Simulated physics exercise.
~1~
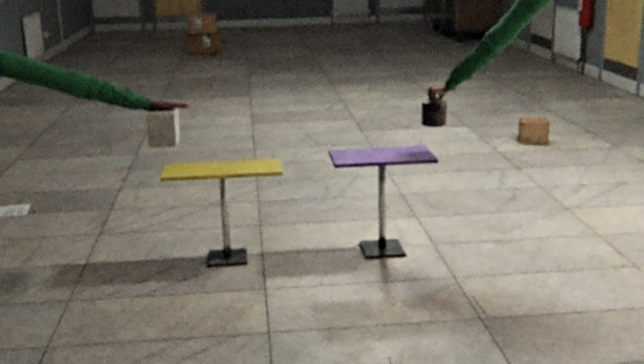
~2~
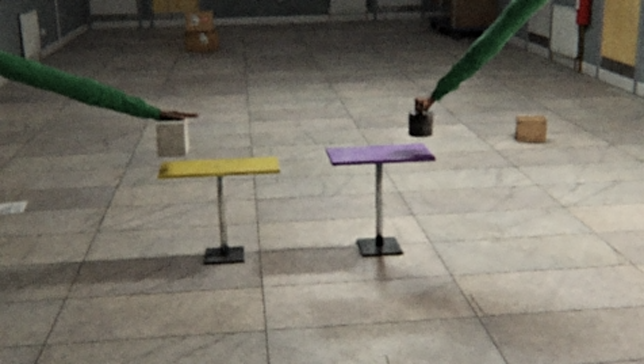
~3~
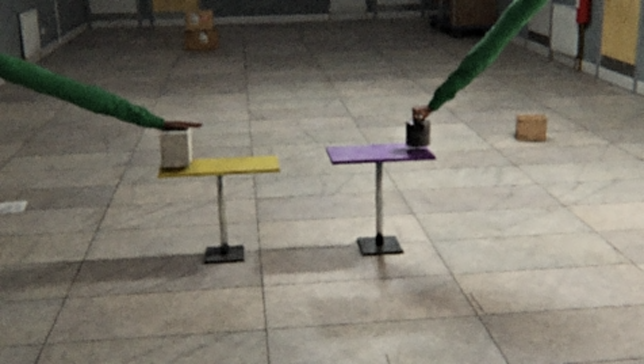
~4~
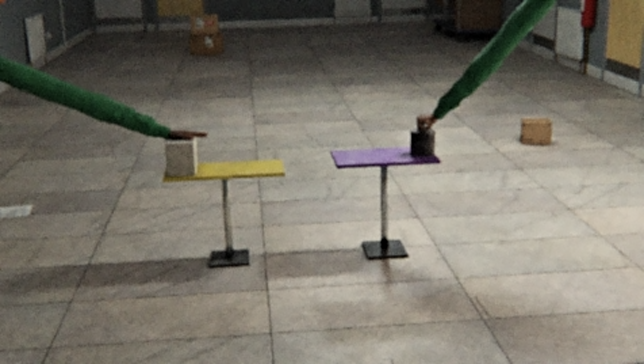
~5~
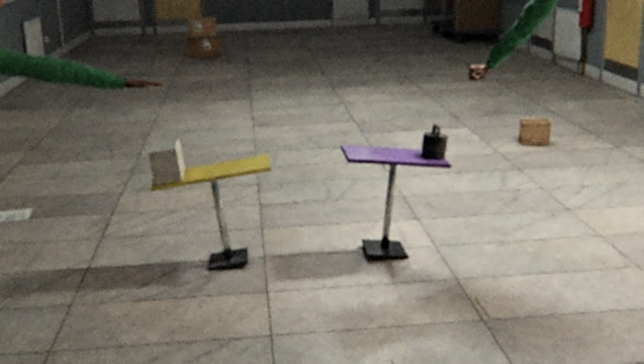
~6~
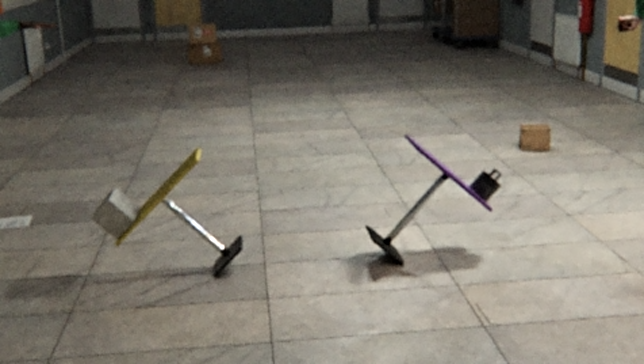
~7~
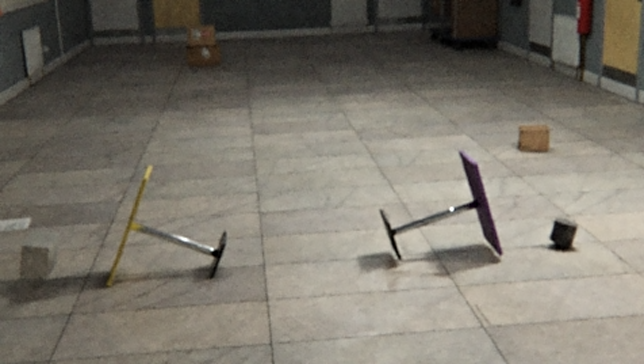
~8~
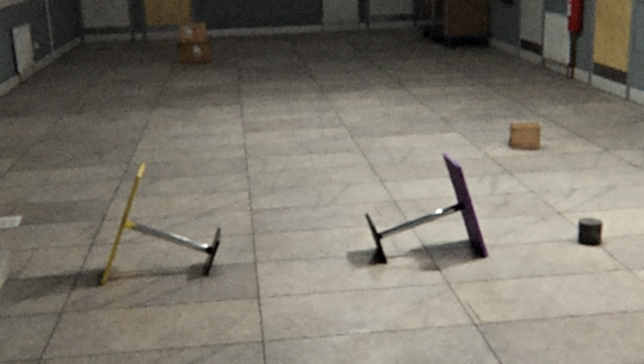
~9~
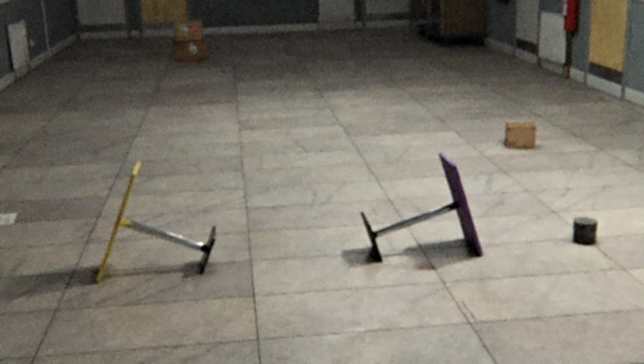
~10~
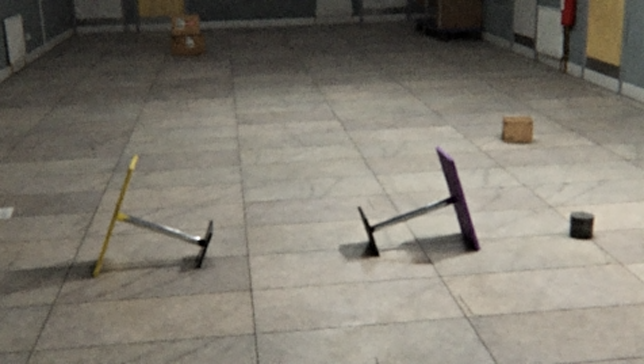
Two small tables, yellow and purple, topple outward after hands release objects near their edges.
